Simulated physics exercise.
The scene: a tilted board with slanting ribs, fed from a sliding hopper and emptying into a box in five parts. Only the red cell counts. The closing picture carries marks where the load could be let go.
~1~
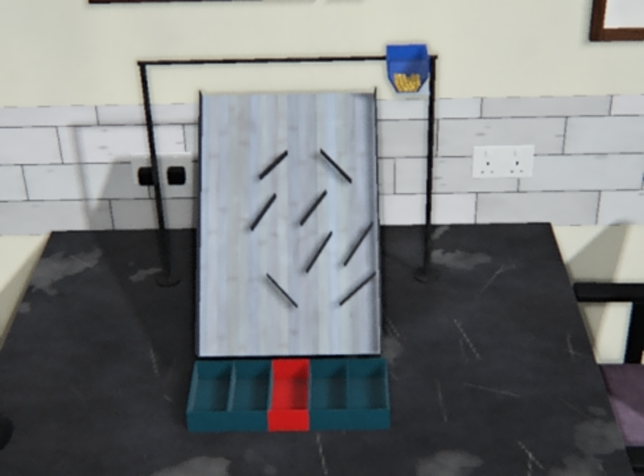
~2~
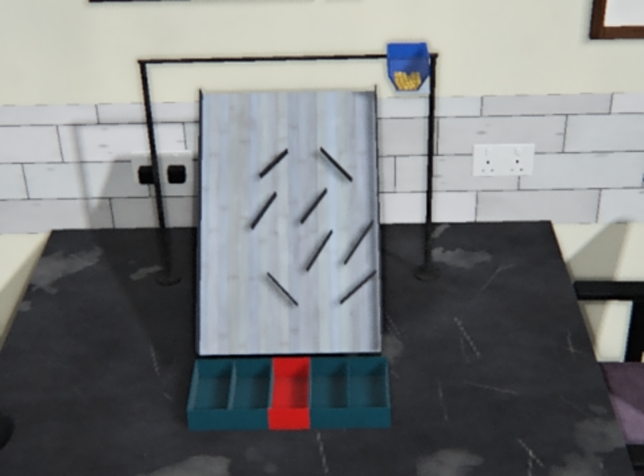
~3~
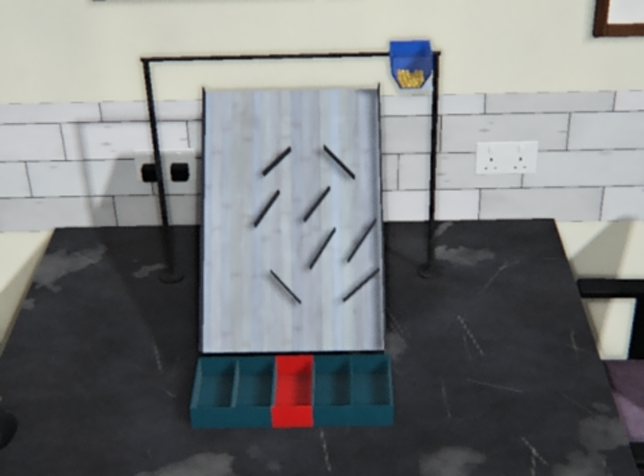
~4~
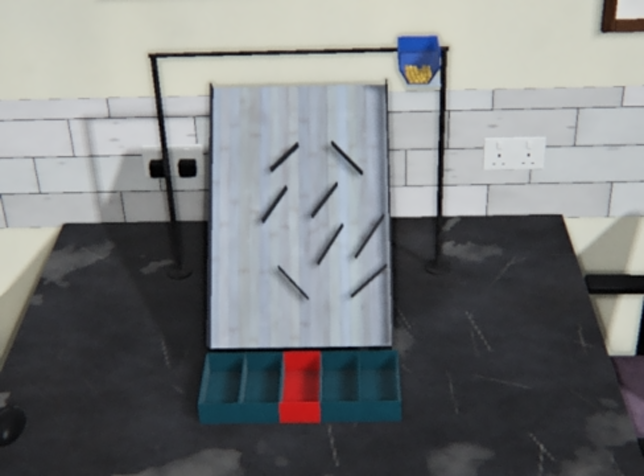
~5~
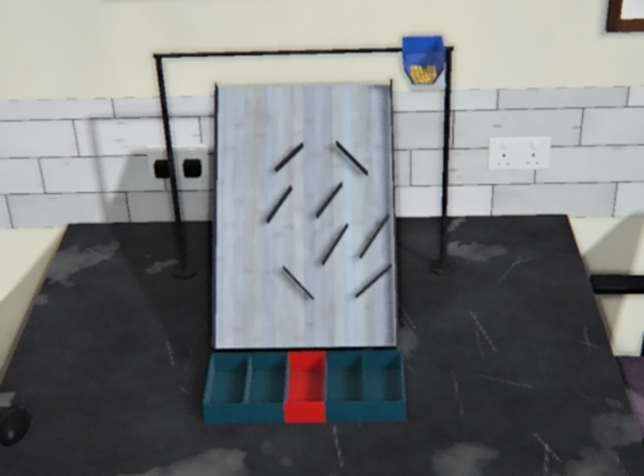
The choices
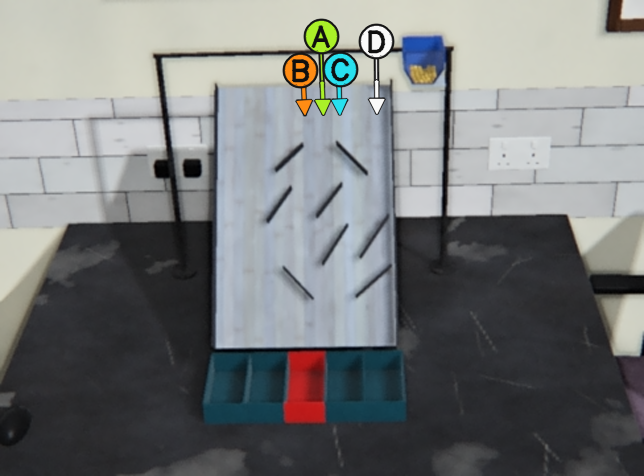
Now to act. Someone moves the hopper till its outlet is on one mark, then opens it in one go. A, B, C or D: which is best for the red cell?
Take D.
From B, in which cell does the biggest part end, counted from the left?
The first from the left.
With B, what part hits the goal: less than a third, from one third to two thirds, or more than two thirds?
It is less than a third.
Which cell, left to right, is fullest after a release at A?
The fourth from the left.
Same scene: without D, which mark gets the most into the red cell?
That would be C.
On the marked copy, mark A meets the board at (323, 109); mark B meets the board at (304, 109); mark C meets the board at (339, 109); mark D meets the board at (376, 108).
With A, a stray few in the red cell, nearly all in other cells, a stray few held on the board.
With B, none in the red cell, nearly all in other cells, a stray few outside the box.
With C, about a quarter in the red cell, about two thirds in other cells, a small part held on the board.
With D, about two thirds in the red cell, about a quarter in other cells, a small part held on the board.
